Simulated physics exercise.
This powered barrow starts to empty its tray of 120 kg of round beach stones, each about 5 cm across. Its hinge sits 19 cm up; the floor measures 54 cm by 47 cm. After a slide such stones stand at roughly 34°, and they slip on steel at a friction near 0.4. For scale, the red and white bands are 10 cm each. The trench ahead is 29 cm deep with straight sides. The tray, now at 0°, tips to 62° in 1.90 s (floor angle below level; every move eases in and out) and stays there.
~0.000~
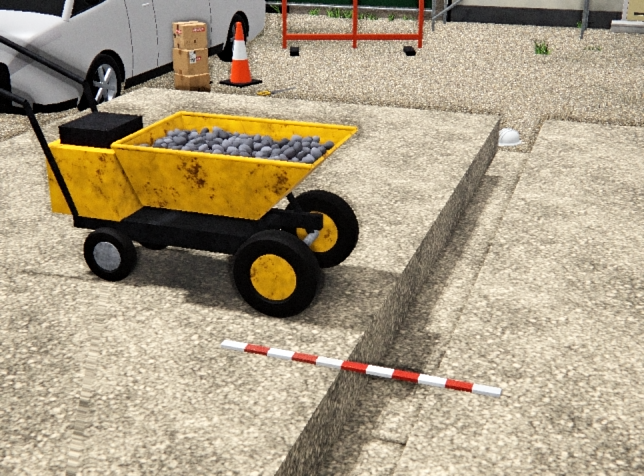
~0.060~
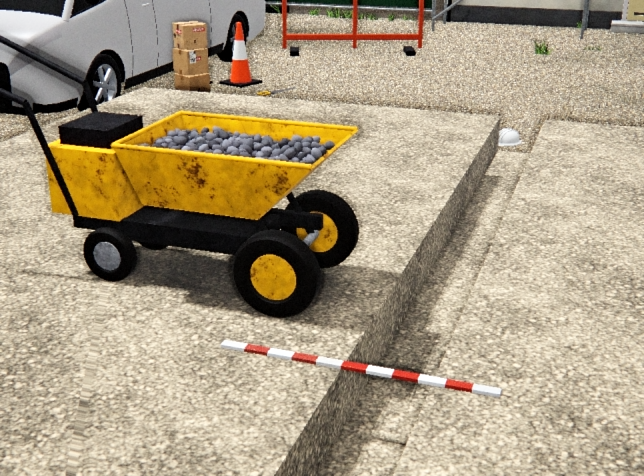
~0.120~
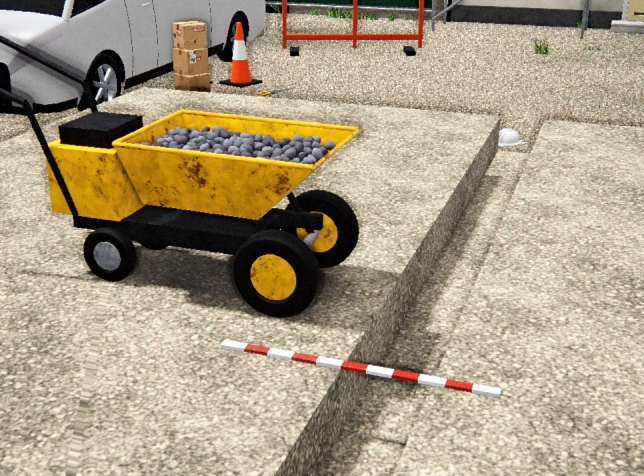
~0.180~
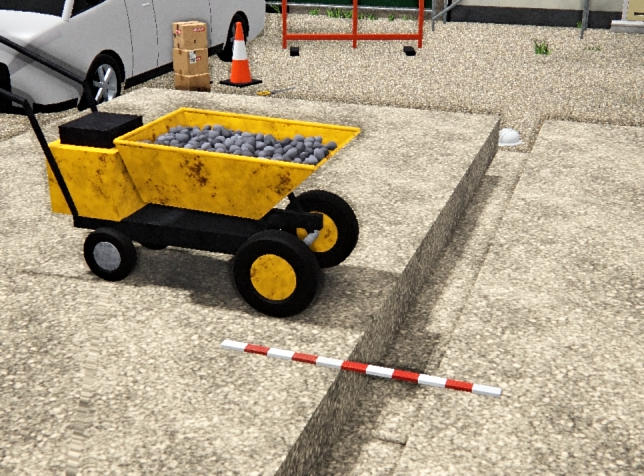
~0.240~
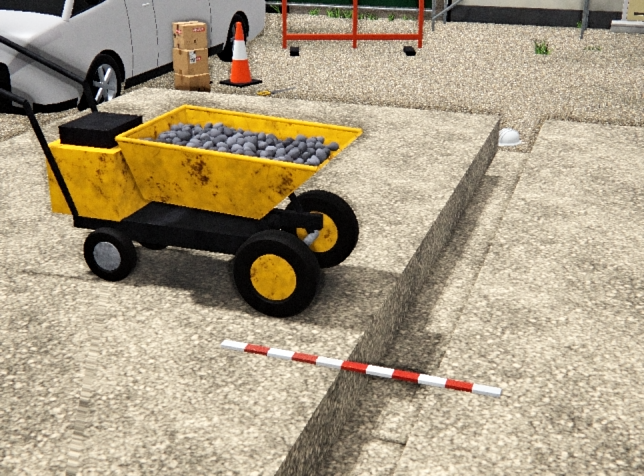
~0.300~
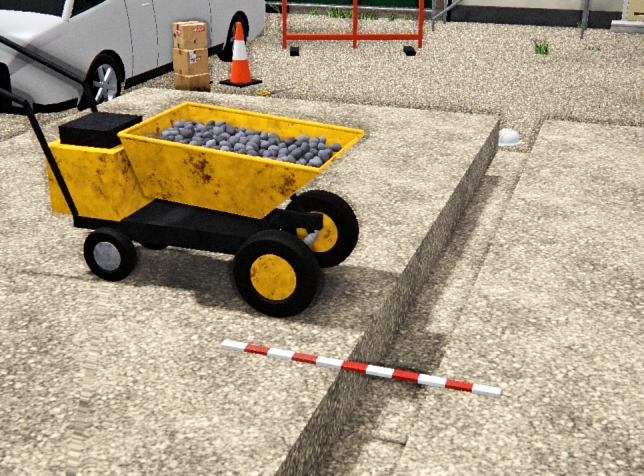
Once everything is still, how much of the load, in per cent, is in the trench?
Roughly 62 per cent ends in the trench.
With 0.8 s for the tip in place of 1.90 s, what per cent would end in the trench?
Then about 45 per cent.
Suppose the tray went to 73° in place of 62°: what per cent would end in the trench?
In that case some 55 per cent.
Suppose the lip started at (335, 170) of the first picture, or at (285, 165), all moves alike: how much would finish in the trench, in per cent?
First some 35, then 90 per cent.
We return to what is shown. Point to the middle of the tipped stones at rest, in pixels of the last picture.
Their middle is at about (446, 349).
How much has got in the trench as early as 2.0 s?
Some 35 per cent.
After 1.4 s the floor is at 52°; 99 % in the tray, 1 % in the trench; the foremost stones are at (421, 228).
After 2.0 s the floor is at 62°; 40 % in the tray, 33 % in the trench, 27 % past the trench; the foremost stones are at (572, 327).
After 2.3 s the floor is at 62°; 16 % in the tray, 45 % in the trench, 38 % past the trench; the foremost stones are past the picture's edge.
After 4.3 s the floor is at 62°; 0 % in the tray, 62 % in the trench, 38 % past the trench; the foremost stones are past the picture's edge.
